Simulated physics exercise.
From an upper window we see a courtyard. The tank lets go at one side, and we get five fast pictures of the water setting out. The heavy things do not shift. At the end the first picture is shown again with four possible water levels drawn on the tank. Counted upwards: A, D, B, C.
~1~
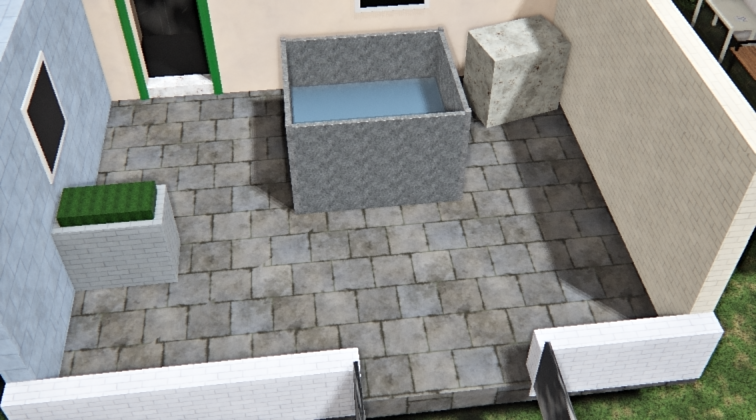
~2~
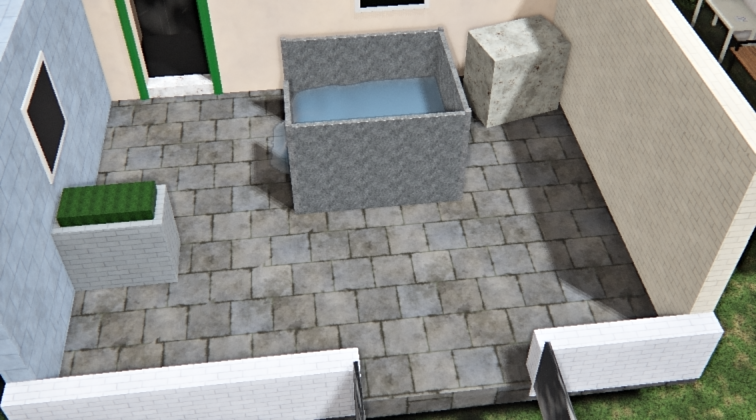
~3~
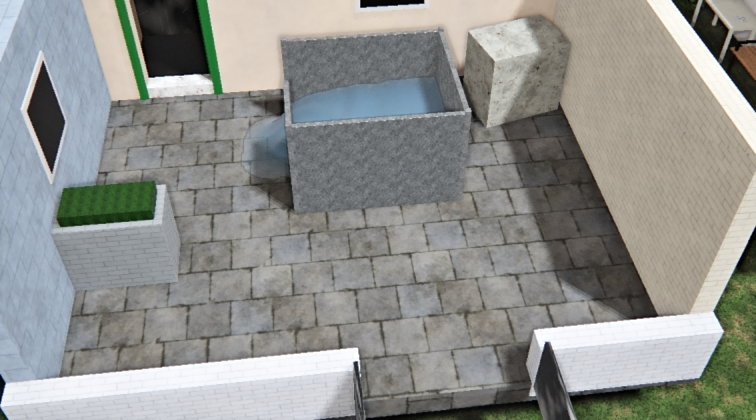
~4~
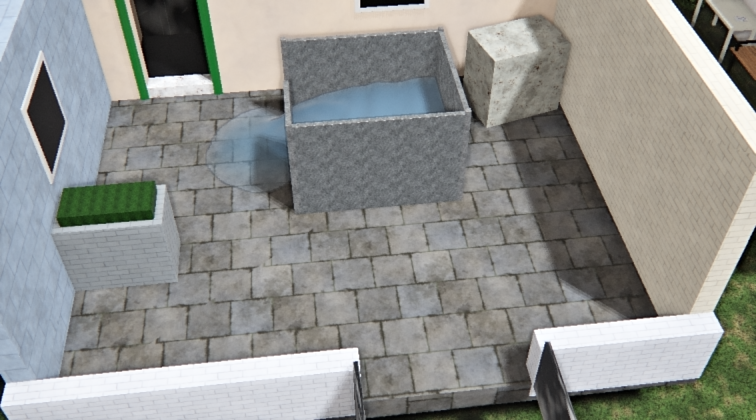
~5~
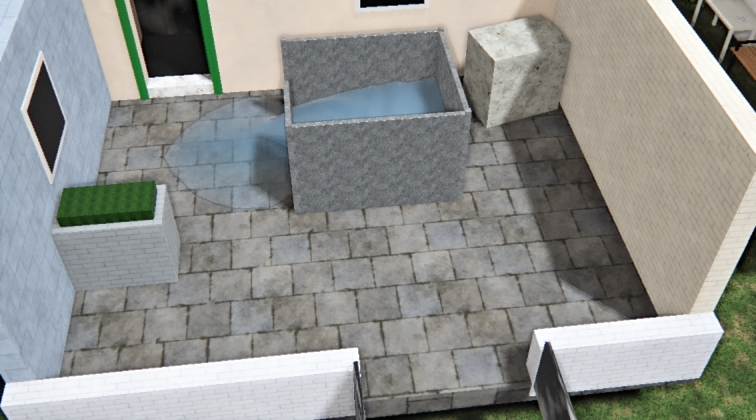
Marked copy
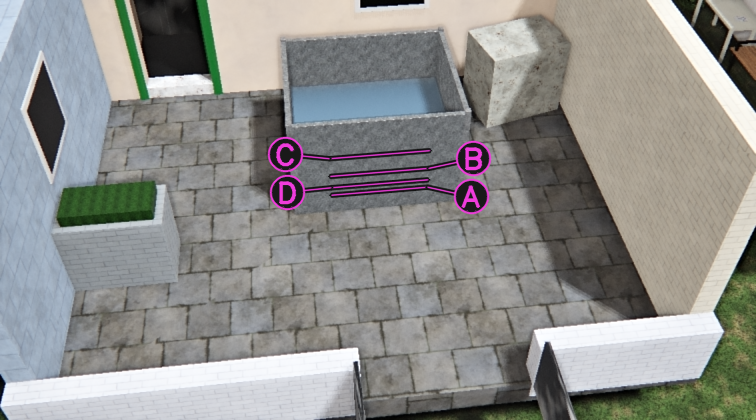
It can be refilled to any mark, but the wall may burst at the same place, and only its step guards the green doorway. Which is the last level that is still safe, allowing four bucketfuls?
The limit is B.
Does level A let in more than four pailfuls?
No, not at all.
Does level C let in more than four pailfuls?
Yes, it does.
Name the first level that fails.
That would be C.
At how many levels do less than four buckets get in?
Three of the four.
On the marked copy, A at (379, 191); B at (379, 172); C at (379, 154); D at (379, 183); from the bottom up A, D, B, C.
For level A, nothing gets over.
For level B, a bucket or two gets in.
For level C, some 15 bucketfuls get in.
For level D, a splash gets over, under a bucket.
